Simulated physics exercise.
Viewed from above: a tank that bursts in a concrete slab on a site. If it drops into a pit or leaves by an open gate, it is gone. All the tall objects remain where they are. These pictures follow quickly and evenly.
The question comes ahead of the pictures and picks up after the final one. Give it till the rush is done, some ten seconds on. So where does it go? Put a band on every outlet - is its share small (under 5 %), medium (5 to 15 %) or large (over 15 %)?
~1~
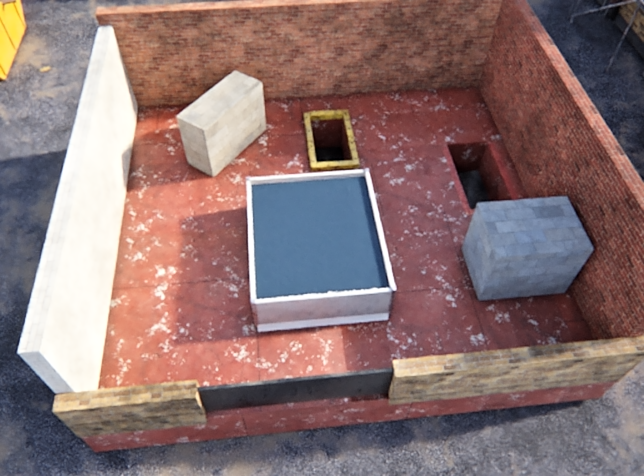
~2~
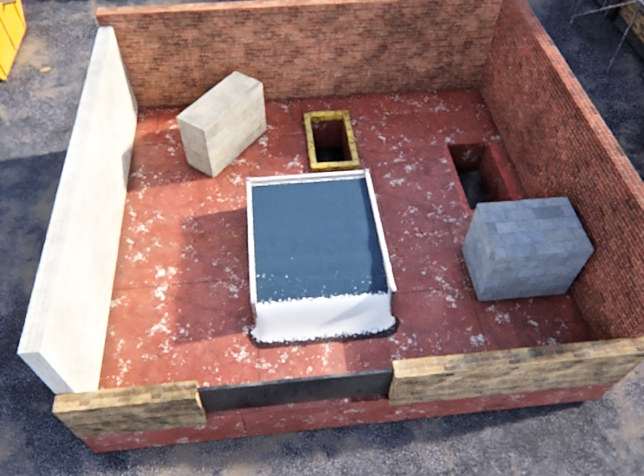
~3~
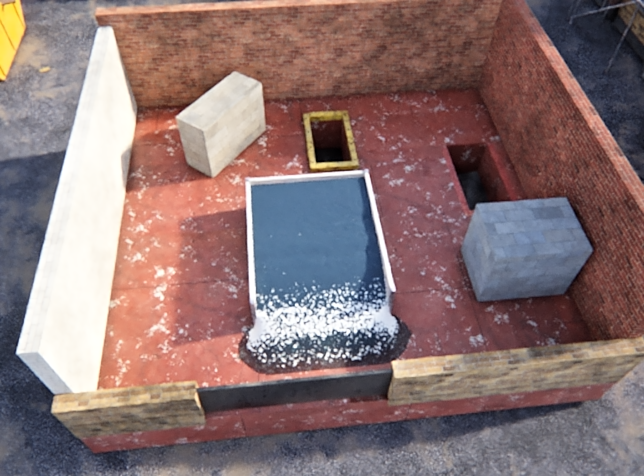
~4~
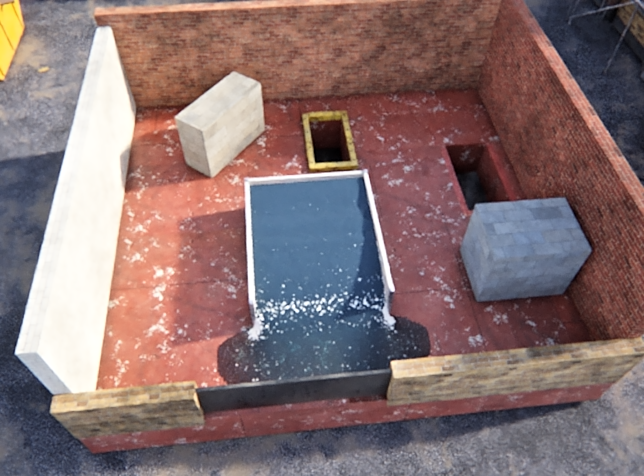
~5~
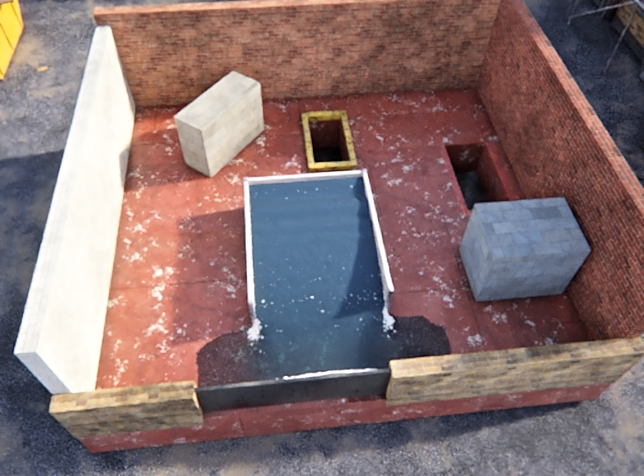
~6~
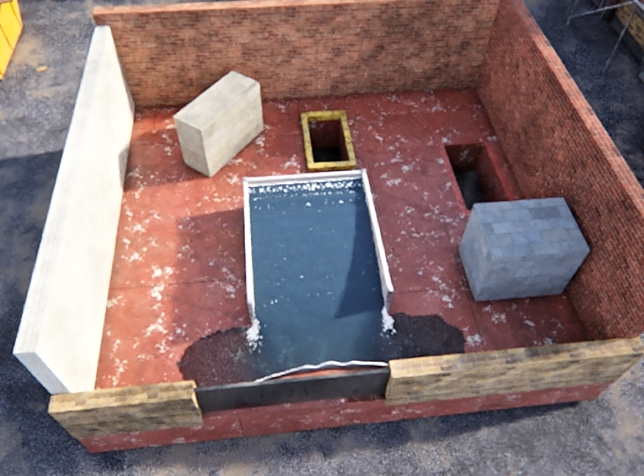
In the end, the gate has a small share, the yellow pit has a small share, the red pit has a medium share.
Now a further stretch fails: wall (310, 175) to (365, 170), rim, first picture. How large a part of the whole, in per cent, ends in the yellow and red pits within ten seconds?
Shares: Yellow at 30 percent, red at 15 percent.
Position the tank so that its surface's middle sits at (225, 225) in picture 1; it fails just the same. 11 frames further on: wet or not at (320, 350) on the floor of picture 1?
Outcome at the given point: Swamped.
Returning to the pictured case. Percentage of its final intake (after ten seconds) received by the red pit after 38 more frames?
Roughly 40 percent.
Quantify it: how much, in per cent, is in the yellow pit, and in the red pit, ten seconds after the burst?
About 0 and 8 per cent.
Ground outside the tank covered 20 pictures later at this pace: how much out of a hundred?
I'd guess some 50 per cent.
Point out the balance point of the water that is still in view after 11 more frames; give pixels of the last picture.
I'd say around (321, 317).
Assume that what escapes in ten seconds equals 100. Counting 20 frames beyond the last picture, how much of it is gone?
Around 10 per cent.
A moment on, water covers 15 % of the floor; the gate 0 %, the yellow pit 0 %, the red pit 0 %.
Next, water covers 30 % of the floor; the gate 0 %, the yellow pit 0 %, the red pit 0 %.
Then, water covers 50 % of the floor; the gate 0 %, the yellow pit 0 %, the red pit 1 %.
Later, water covers 80 % of the floor; the gate 0 %, the yellow pit 0 %, the red pit 3 %.
In the end, water covers 95 % of the floor; the gate 0 %, the yellow pit 0 %, the red pit 7 %.
